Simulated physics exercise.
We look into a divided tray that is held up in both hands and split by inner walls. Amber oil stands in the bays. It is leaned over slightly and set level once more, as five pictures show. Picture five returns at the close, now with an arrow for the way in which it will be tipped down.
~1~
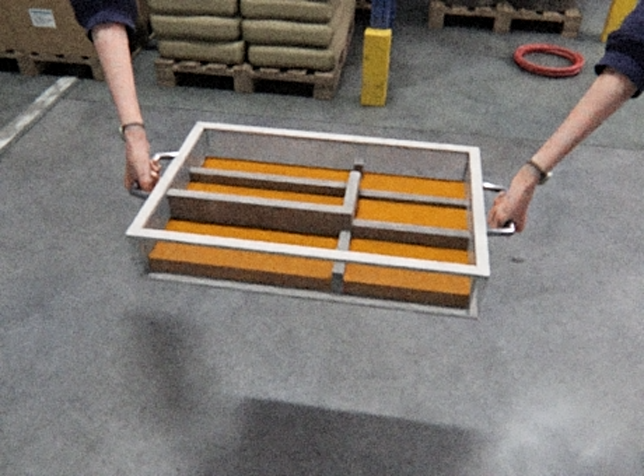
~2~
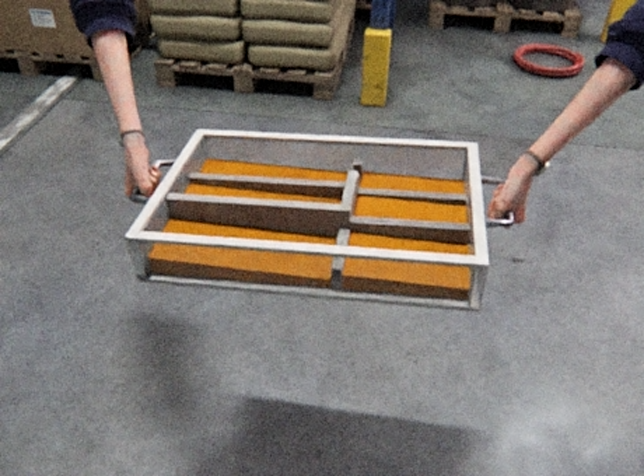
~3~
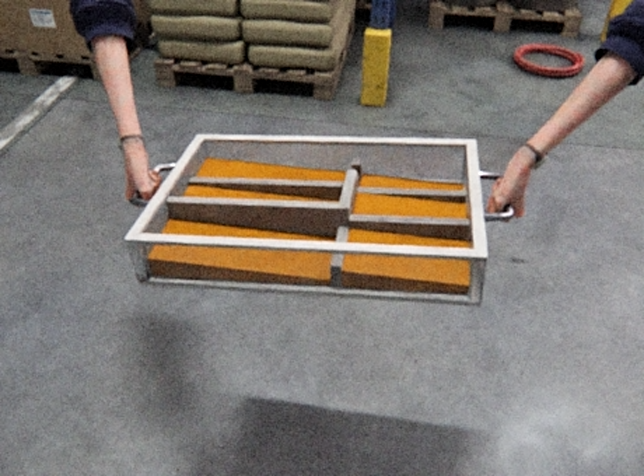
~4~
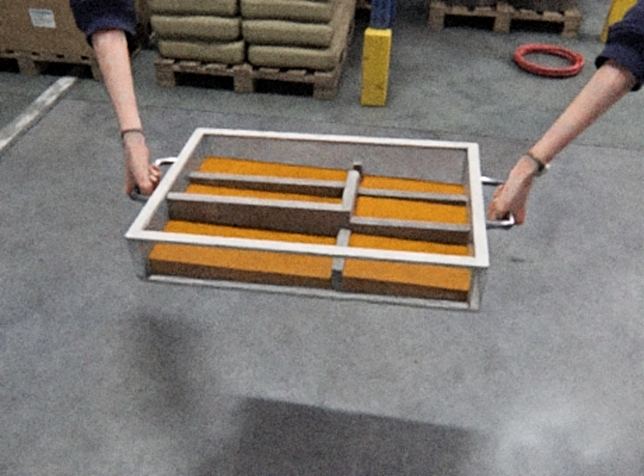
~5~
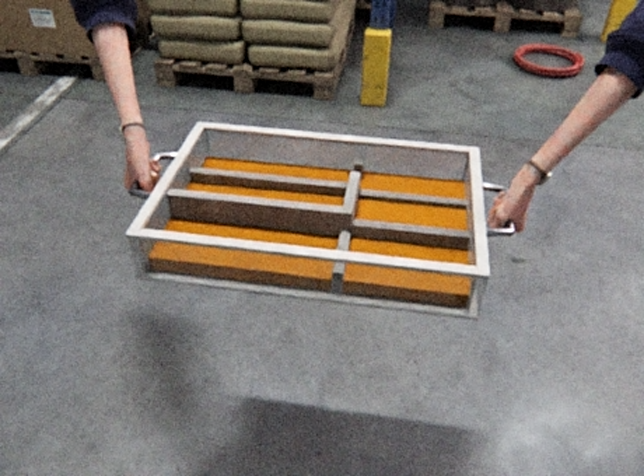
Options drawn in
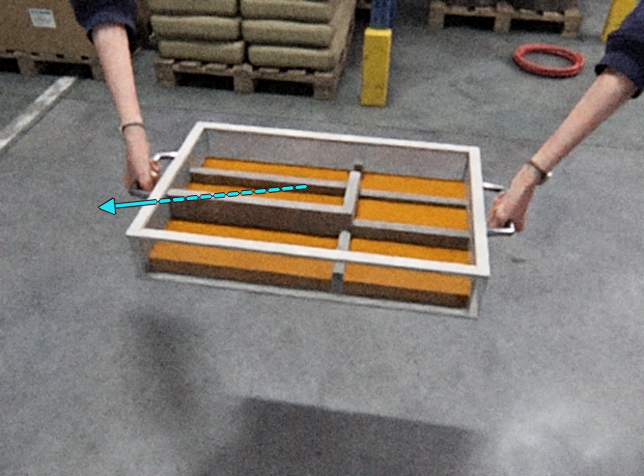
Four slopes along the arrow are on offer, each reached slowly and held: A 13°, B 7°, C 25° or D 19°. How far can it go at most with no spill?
It is A.
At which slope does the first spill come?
Here it is slope D.
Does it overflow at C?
Yes, it does.
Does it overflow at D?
Yes, that goes wrong.
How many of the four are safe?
Two of them.
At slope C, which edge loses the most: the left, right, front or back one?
The left rim.
The tray is level; deepest in the centre right bay, at (408, 219), shallowest in the back right.
Tipped about 3° down to the back left; no wall is crossed.
Tipped about 5° down to the back left; no wall is crossed.
Tipped about 3° down to the back left; no wall is crossed.
The tray is level; deepest in the centre right bay, at (408, 219), shallowest in the back left.
The arrow ends at (104, 207).
With A, nothing spills; the front left bay holds the most.
With B, nothing spills; the back left bay holds the most.
With C, about 37 % goes over the rim.
With D, about 9 % goes over the rim.
